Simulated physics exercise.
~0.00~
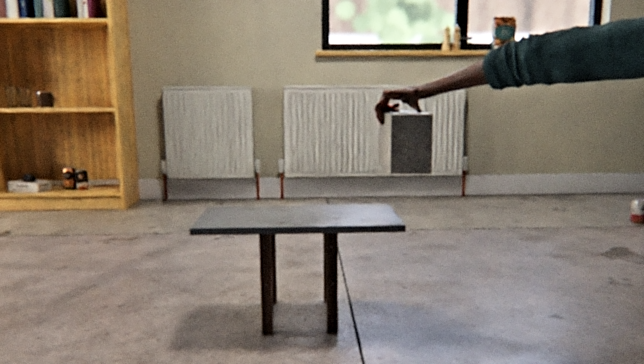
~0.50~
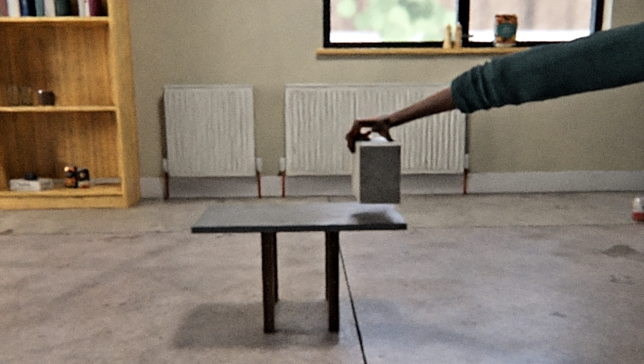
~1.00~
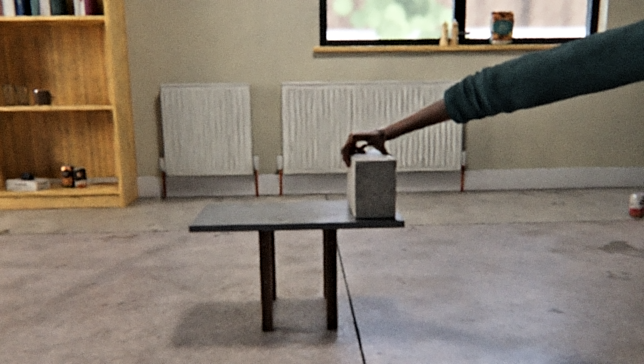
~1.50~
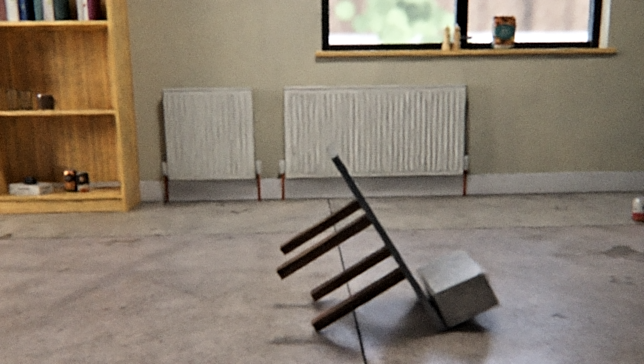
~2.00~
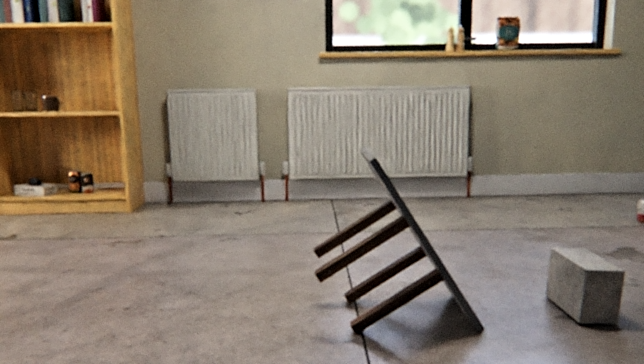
In a room with a concrete floor, a wooden bookcase and two white radiators under a window, a small grey table with dark legs stands alone. An arm in a dark green sleeve reaches in from the right, holding a grey block upright, and moves it left and down over the table. The hand sets the block near the right end of the tabletop. Once the hand lets go and withdraws, the table tips over to the right and the block drops with it. At the end the table is steeply tilted with its legs pointing left, and the block is on the floor farther right.
